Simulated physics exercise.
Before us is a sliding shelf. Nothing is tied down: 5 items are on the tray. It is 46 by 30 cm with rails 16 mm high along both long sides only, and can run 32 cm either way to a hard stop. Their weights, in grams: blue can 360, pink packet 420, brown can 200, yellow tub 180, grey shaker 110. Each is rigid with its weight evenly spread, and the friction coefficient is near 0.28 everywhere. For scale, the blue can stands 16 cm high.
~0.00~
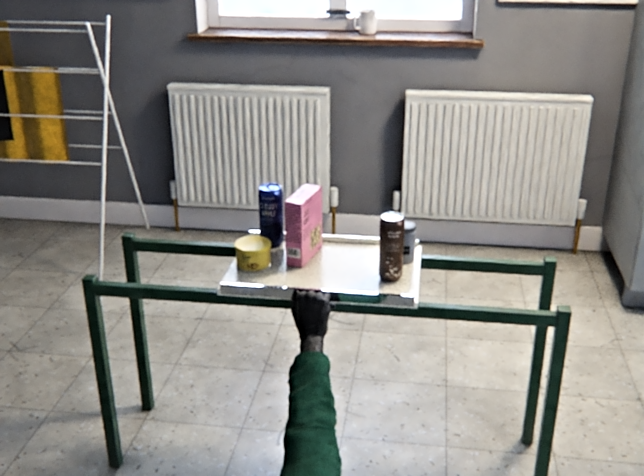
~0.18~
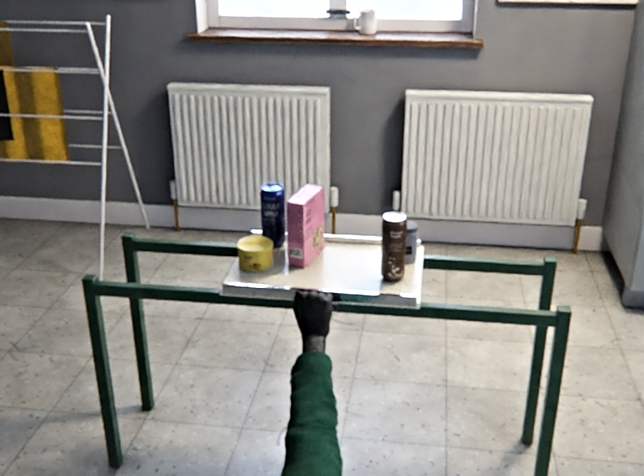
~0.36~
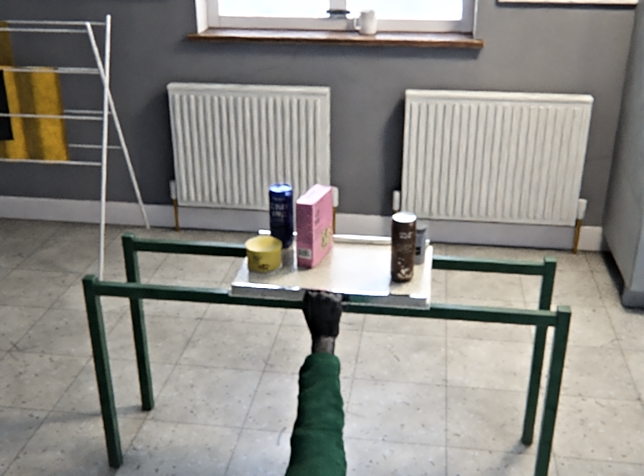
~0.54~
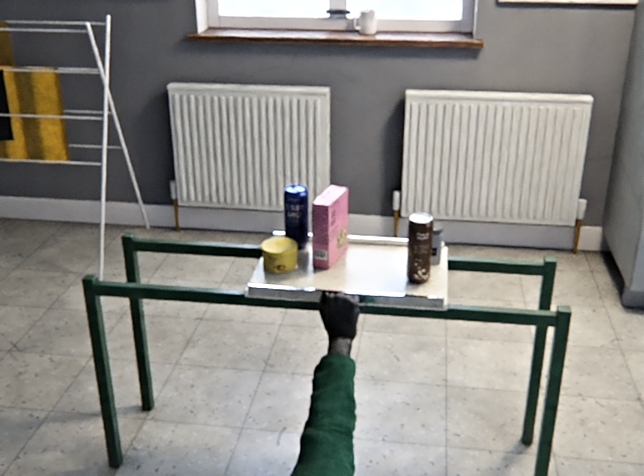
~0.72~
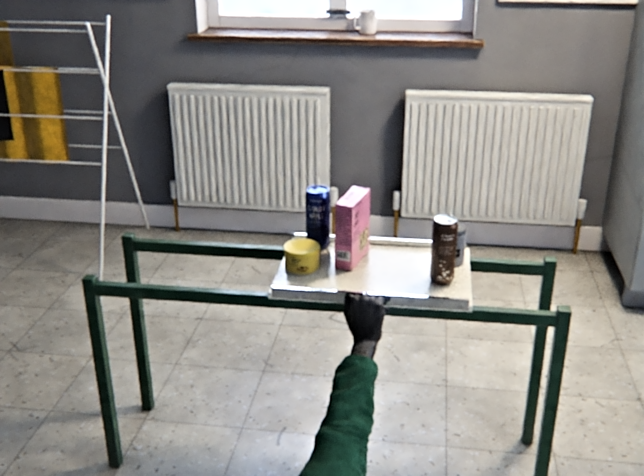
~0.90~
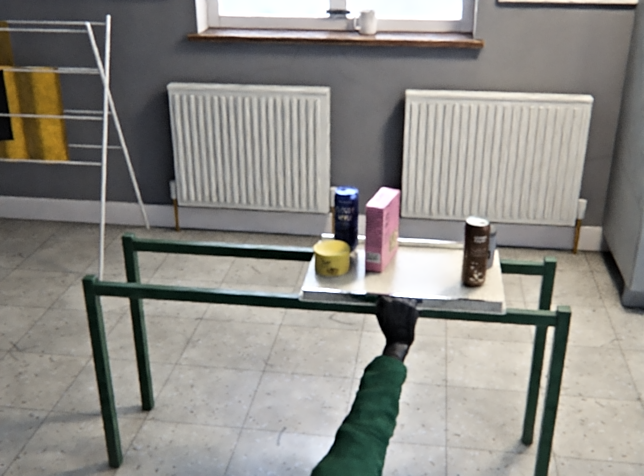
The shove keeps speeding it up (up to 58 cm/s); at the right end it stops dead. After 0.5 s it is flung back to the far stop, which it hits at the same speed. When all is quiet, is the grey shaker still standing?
The grey shaker tips over.
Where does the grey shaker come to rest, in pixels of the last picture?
At about (613, 457).
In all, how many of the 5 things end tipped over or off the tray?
1 of them.
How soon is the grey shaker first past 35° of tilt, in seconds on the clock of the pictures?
At about 1.3 s.
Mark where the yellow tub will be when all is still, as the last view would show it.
Near (132, 247).
By 1.60 s, tray has slid 32 cm right; grey shaker now off the tray; yellow tub 5 cm from its spot; blue can 5 cm from its spot.
By 3.20 s, tray midway; yellow tub 5 cm from its spot; blue can 5 cm from its spot; pink packet 5 cm from its spot.
When it is over (4.4 s), off the tray and tipped over, grey shaker; the other 4 within 5 cm of the start. In the last view, grey shaker near (613, 457).
